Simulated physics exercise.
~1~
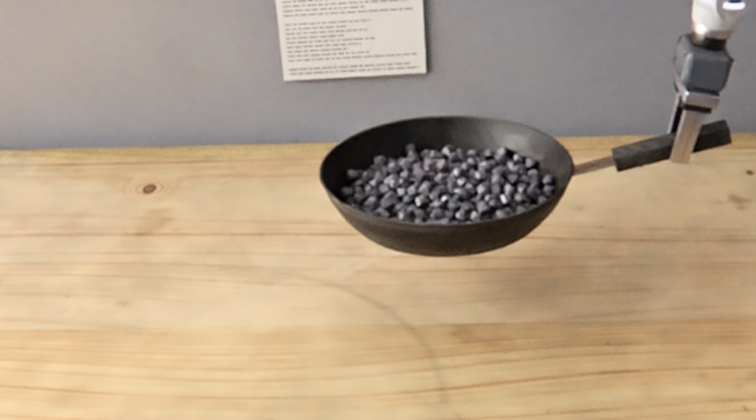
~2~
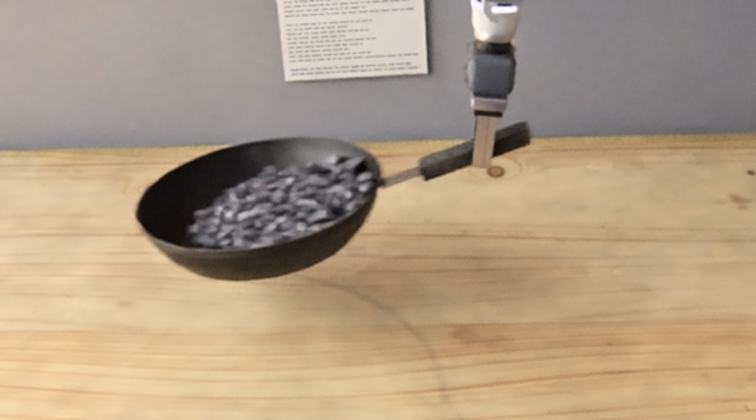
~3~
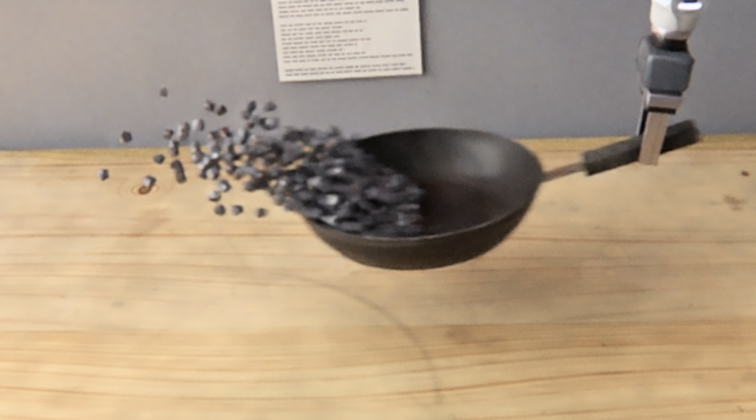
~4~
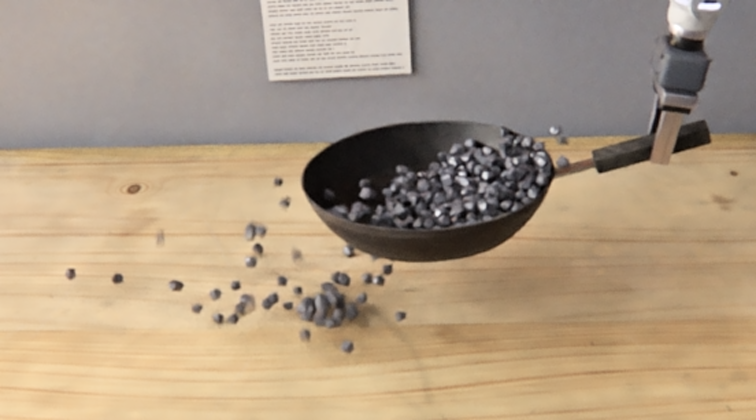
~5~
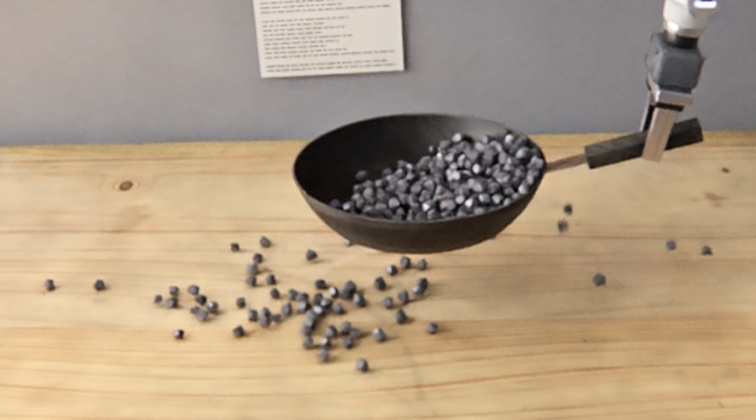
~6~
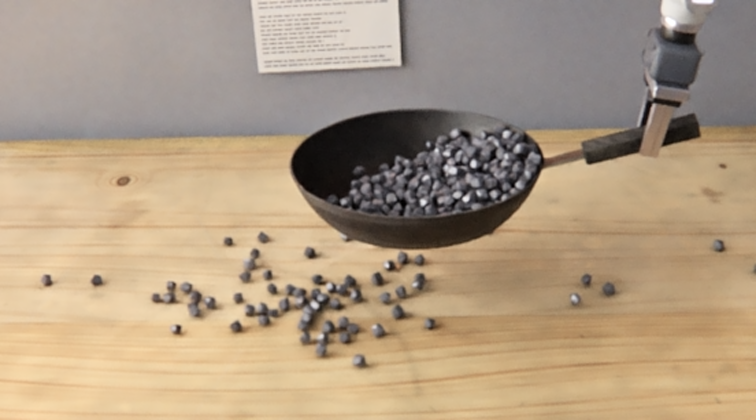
A robot arm jerks a frying pan left and back right, spilling some dark pebbles.
